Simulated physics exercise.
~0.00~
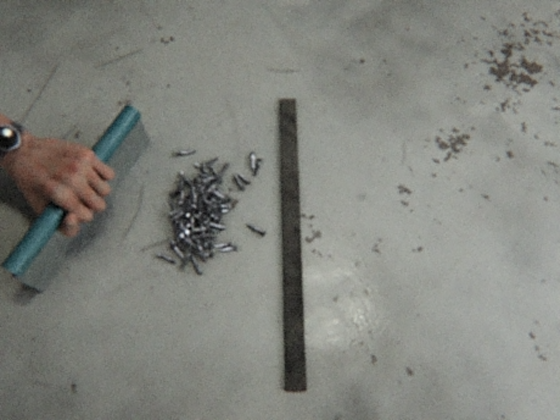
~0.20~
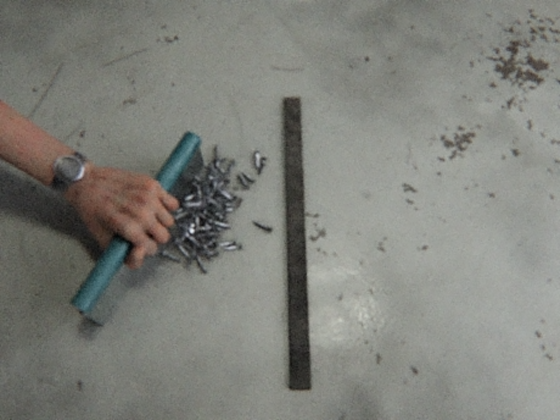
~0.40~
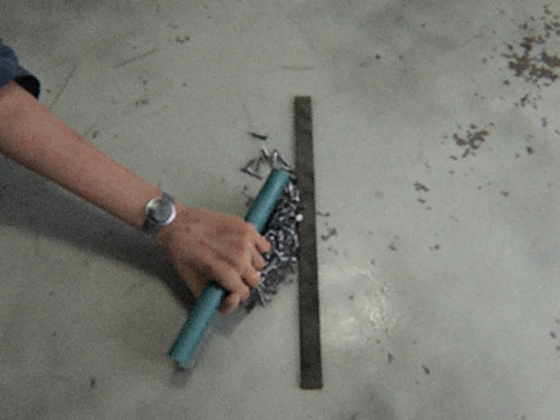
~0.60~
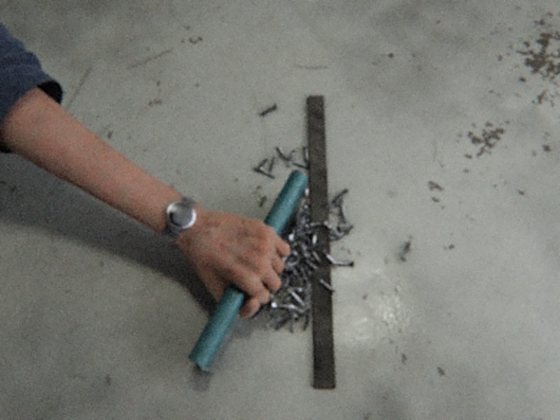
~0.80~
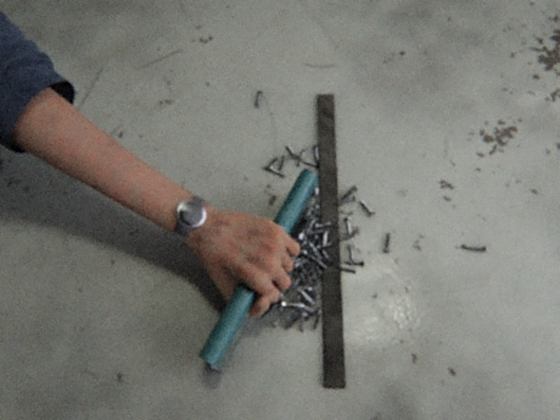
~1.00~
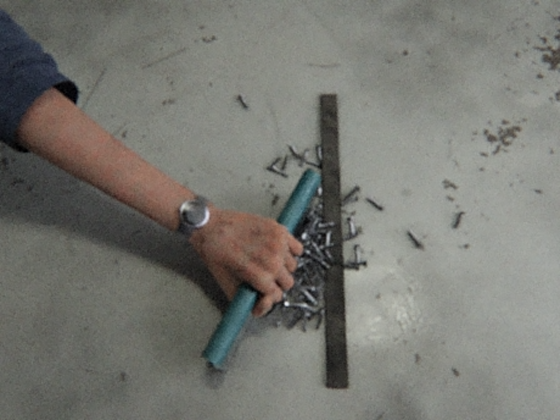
A hand with a silver wristwatch grips a teal-edged scraper at the left of a worn, grey concrete floor seen from above. A loose heap of small steel screws lies to its right, and beyond it a long dark strip is fixed upright in the view. The hand pushes the scraper rightwards into the heap, and a dark blue sleeve comes into view. The screws bunch up against the strip, then some spill over it and a few skitter away. The scraper stops just short of the strip, with most screws packed between them and several scattered beyond.
